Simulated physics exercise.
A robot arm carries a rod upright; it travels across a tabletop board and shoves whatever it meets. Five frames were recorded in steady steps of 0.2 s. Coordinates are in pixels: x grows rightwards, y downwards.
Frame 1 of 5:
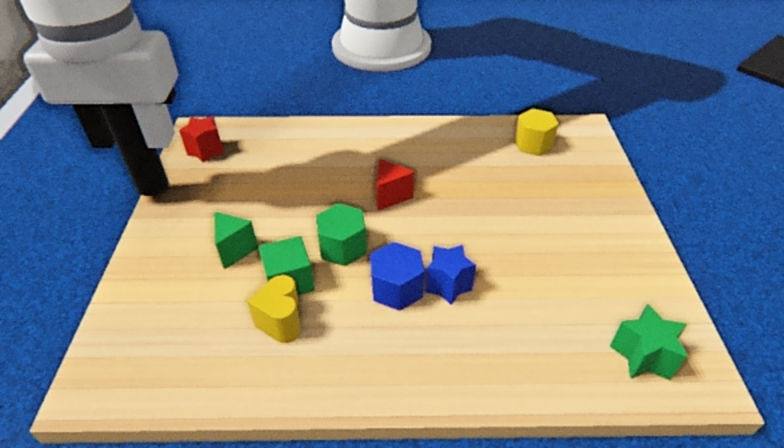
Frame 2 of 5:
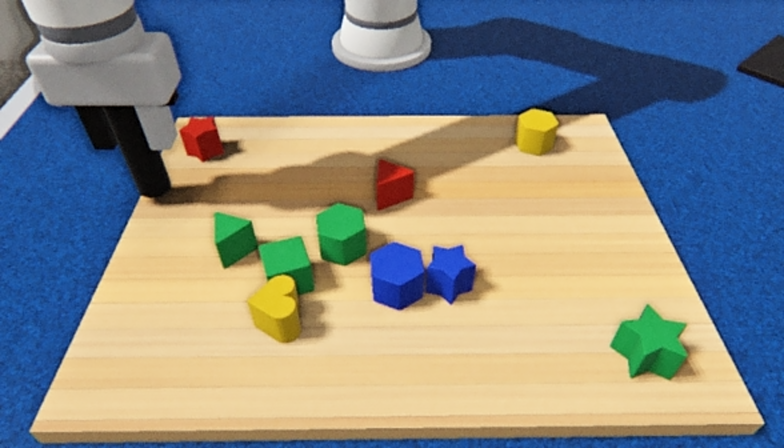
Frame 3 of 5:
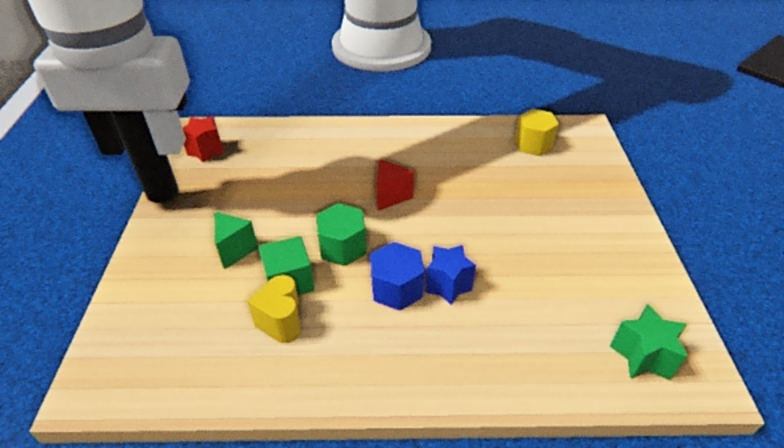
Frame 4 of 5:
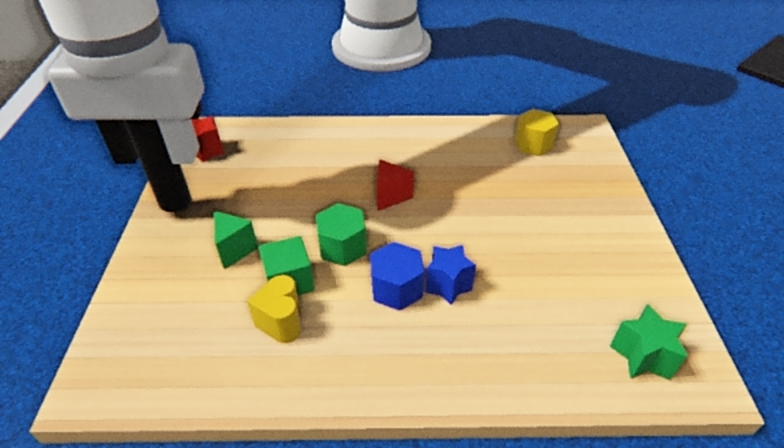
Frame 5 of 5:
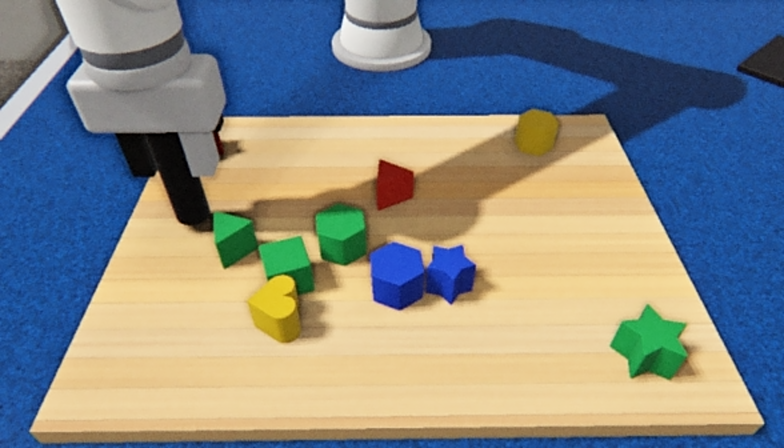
Robot arm with a black rod moving slowly right and toward the viewer, nearing a green triangle among still coloured blocks.
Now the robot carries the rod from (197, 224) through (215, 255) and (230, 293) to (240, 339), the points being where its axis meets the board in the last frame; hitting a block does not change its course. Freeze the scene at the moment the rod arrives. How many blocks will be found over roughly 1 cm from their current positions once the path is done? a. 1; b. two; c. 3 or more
Letter a.
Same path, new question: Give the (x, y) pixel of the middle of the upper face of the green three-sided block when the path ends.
It is going to be at (246, 233).
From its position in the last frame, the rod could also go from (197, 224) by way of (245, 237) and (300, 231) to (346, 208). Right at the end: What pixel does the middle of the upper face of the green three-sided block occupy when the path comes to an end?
Pixel (254, 236).
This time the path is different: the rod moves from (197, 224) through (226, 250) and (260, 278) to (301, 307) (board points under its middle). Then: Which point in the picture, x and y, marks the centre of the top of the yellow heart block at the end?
I'd guess (290, 314).
What follows on the original path. One third of the way, rod at (212, 247); green three-sided block at (238, 229).
Two thirds of the way, rod at (228, 285); green three-sided block at (246, 233), turned 15° anticlockwise.
At the end, rod at (237, 331); green three-sided block at (246, 233), turned 15° anticlockwise; yellow heart block at (280, 299), turned 20° anticlockwise; green square in place.
